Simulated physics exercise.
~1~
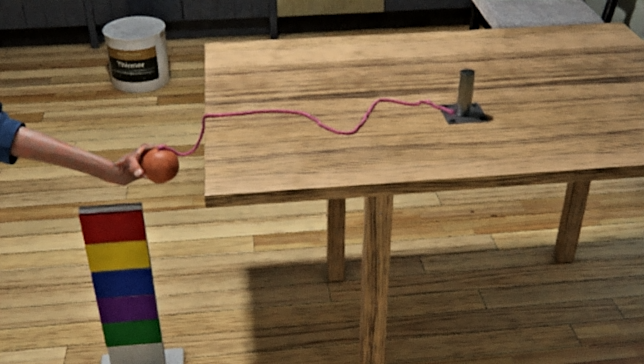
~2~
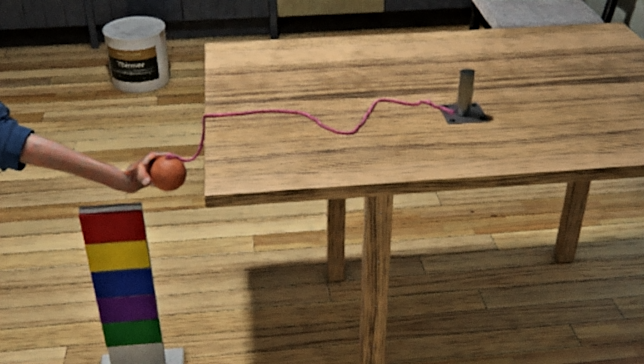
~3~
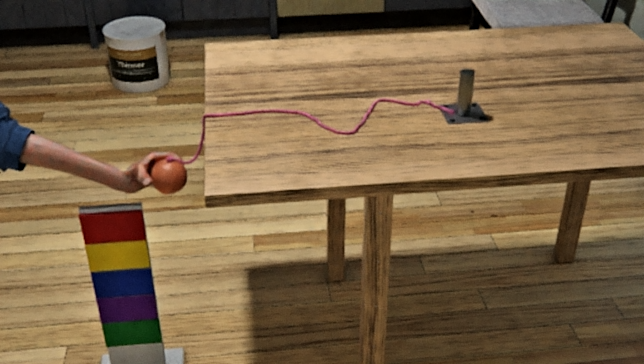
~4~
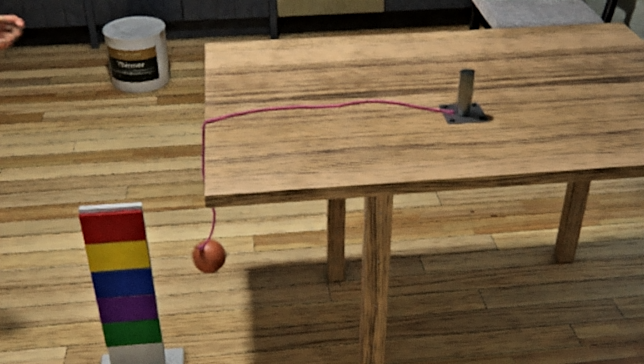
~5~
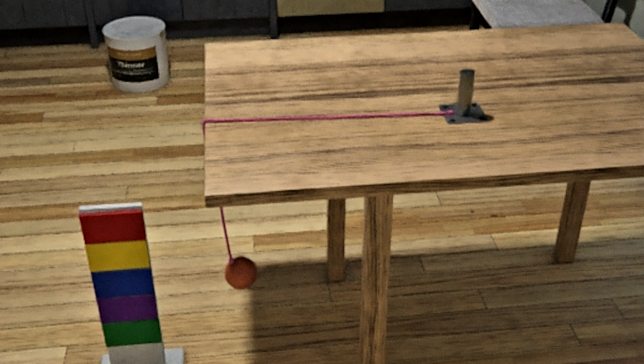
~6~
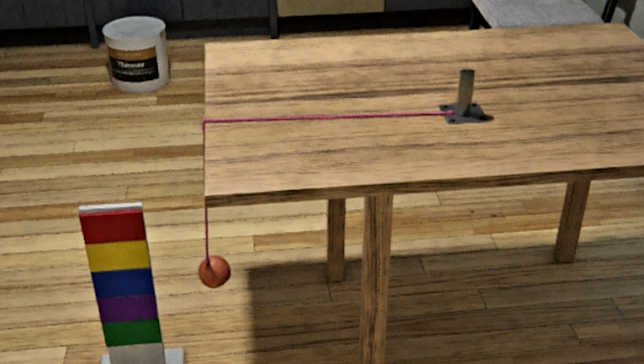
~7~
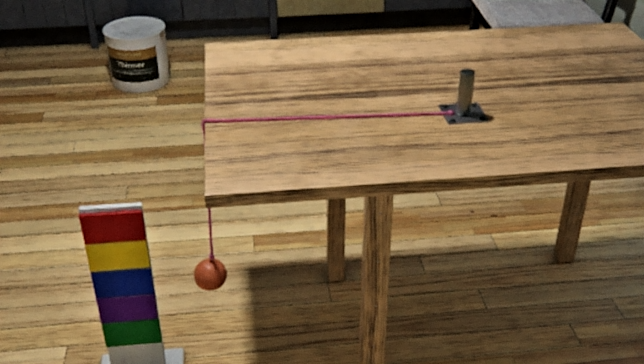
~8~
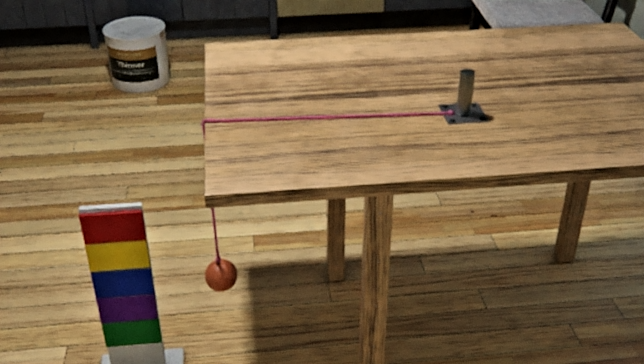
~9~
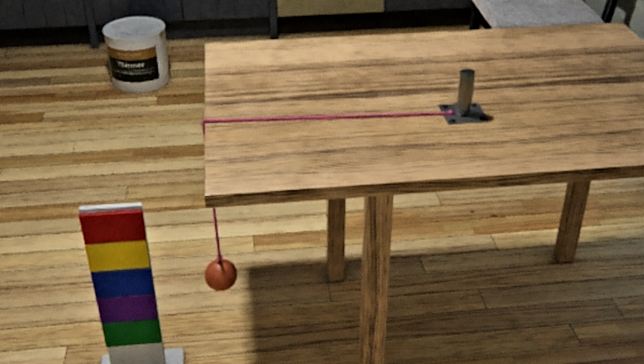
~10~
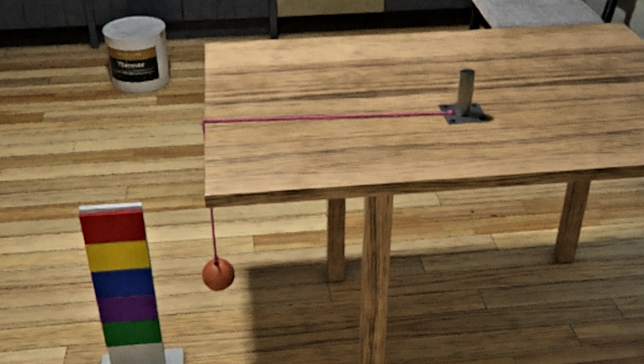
Over a wooden floor beside a table, a hand let go of an orange tied by a pink shoelace to a post, and it dropped past the edge, pulled the lace straight, swung a little and hung still, level with the blue band.
